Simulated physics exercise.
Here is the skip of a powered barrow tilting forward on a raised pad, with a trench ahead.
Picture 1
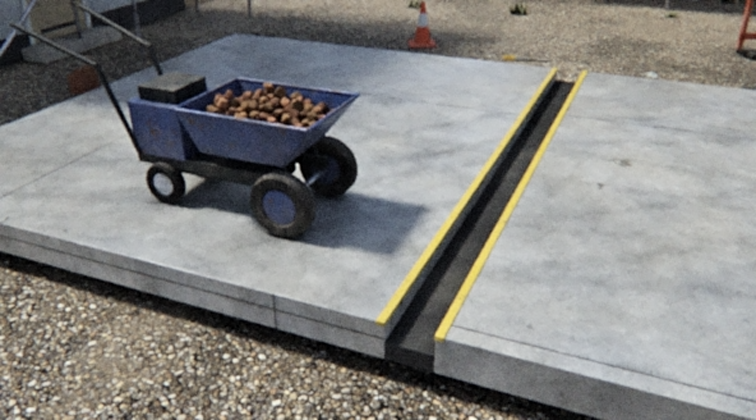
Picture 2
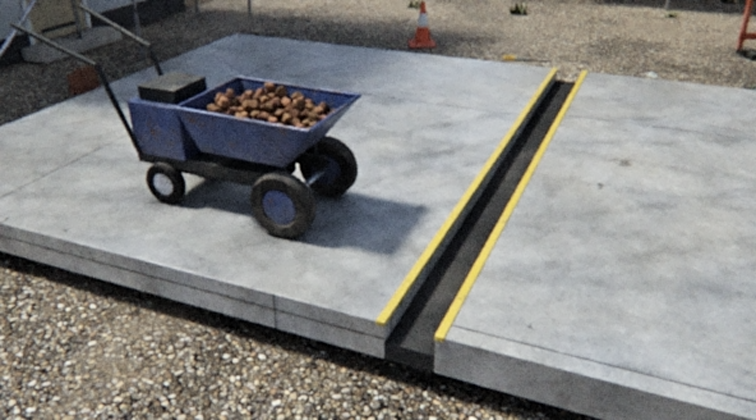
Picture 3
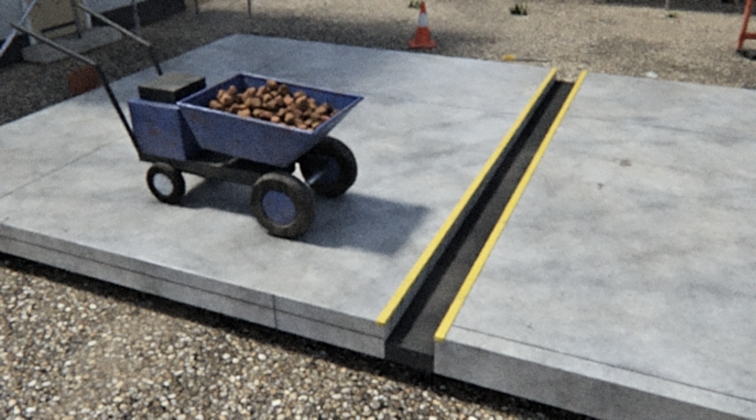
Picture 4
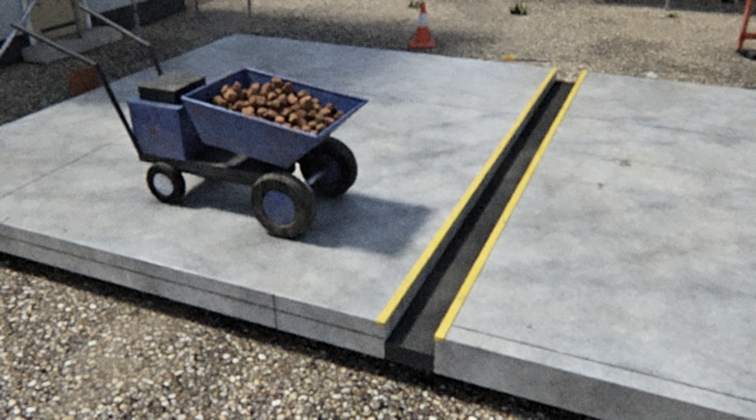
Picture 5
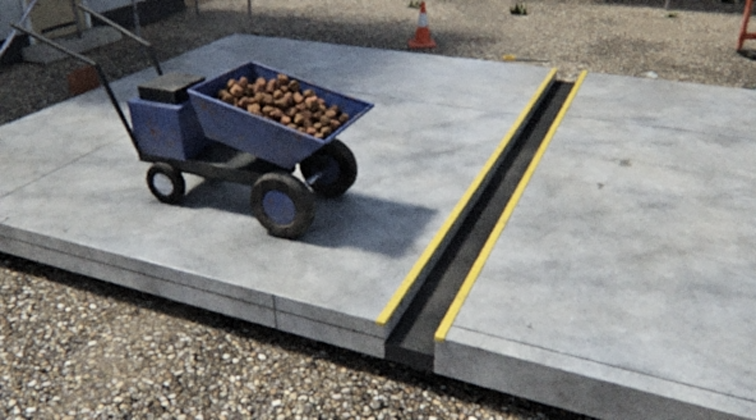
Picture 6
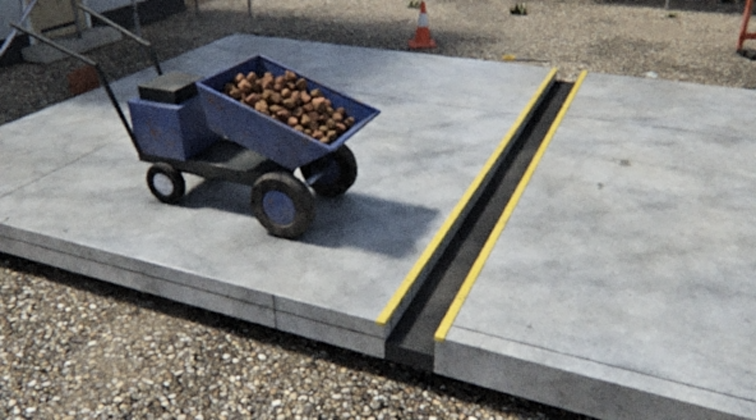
The blue skip of a small barrow, loaded with brown clods, sat level at first, then tilted gradually forward to the right while the wheels stayed still on a concrete pad beside a yellow-edged trench.
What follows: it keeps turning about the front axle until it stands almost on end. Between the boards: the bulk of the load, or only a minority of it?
Falls short of half.
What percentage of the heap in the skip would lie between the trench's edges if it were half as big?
Roughly 20 %.
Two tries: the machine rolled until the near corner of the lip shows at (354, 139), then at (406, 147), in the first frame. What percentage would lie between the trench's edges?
Roughly 60 per cent first, then roughly 0 per cent.
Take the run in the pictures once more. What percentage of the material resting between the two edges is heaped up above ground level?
Roughly 5 percent.
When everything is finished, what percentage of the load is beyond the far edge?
My estimate is around 0 percent.
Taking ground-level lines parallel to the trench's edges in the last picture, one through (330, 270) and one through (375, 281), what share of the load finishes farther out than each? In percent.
First roughly 70 percent, then 60 percent.
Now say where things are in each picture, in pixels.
The first frame shows lip of the skip at (308, 131), level; top of the load at (260, 110), clay clods; first edge of the trench at (404, 287); far edge at (459, 300), the trench under half as wide as the skip, and about half as deep as wide.
The second frame shows lip of the skip at (309, 132), level; top of the load at (261, 110).
The third frame shows lip of the skip at (313, 134), tipped barely; top of the load at (255, 106).
The fourth frame shows lip of the skip at (318, 138), tipped a little; top of the load at (259, 103).
The fifth frame shows lip of the skip at (325, 143), tipped a little; top of the load at (253, 103).
The sixth frame shows lip of the skip at (332, 150), tipped clearly; top of the load at (255, 88); first edge of the trench at (404, 287); far edge at (459, 300).
Soon after the last picture, skip tipped steeply; all in the skip.
A little later, skip tipped right over; about two thirds in the skip; about a third short of the trench; a small part in or heaped over the trench; a stray few falling.
Later still, skip tipped right over; about a quarter in the skip; about half short of the trench; about a third in or heaped over the trench; a stray few beyond it.
At rest, skip tipped right over; about a quarter in the skip; about a third short of the trench; about a third in or heaped over the trench; a stray few beyond it.
